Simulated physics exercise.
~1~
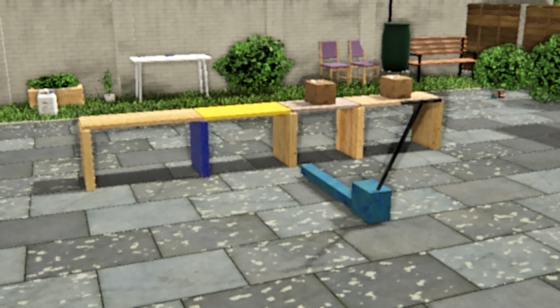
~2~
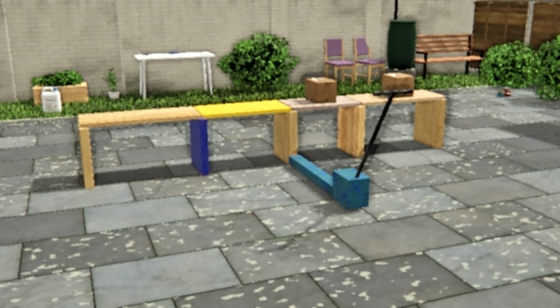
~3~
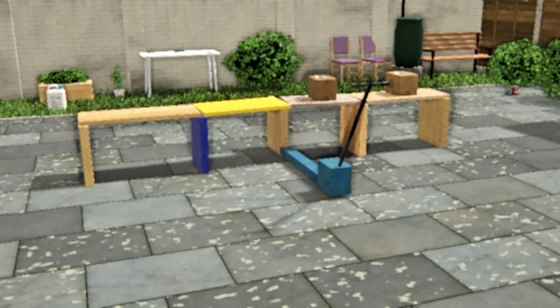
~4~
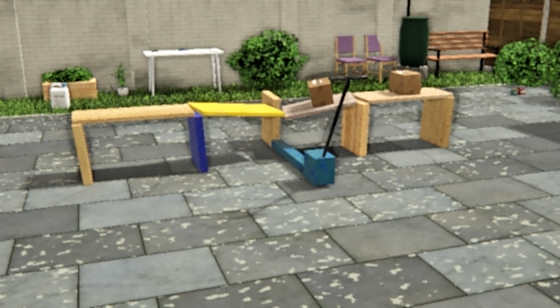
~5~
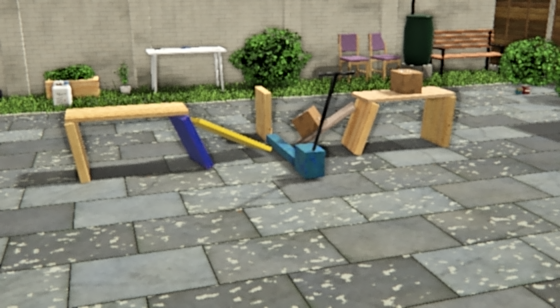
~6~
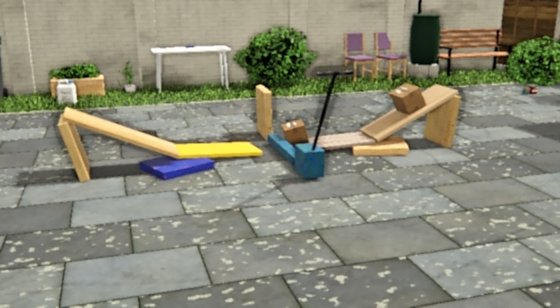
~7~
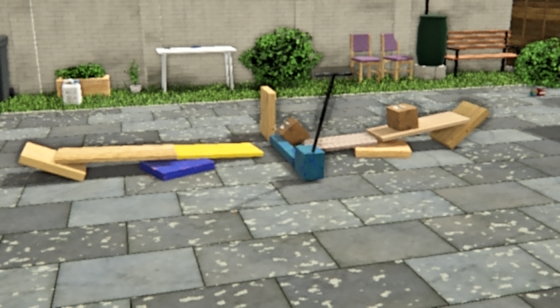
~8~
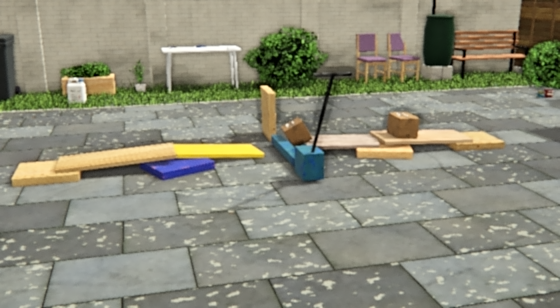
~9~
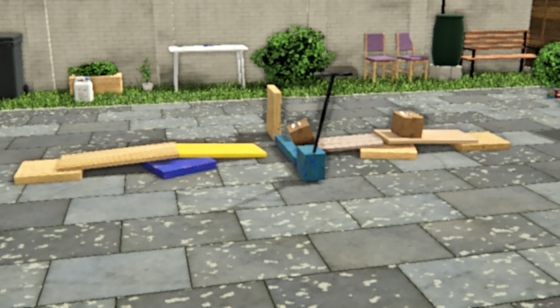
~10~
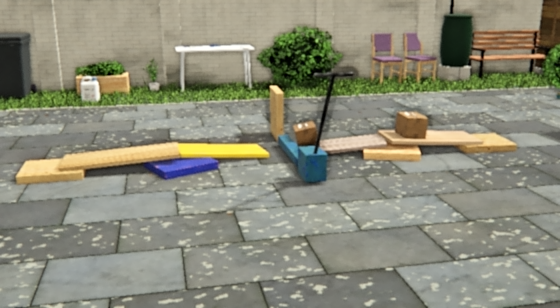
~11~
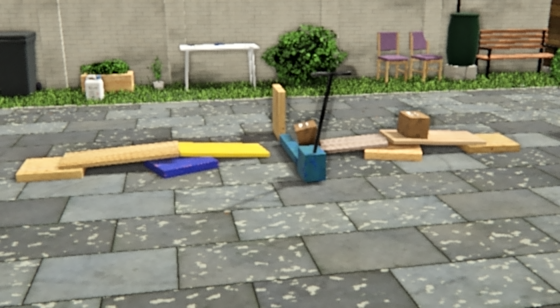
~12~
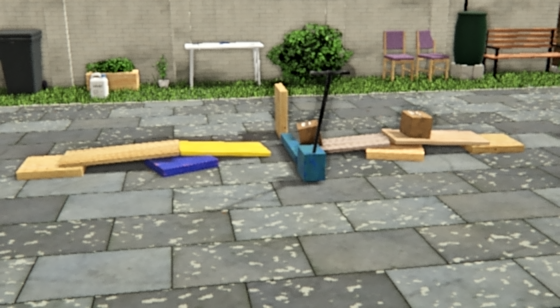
On a paved patio, a blue jack sliding into a row of plank benches, toppling supports until boards lie collapsed around one standing slab.
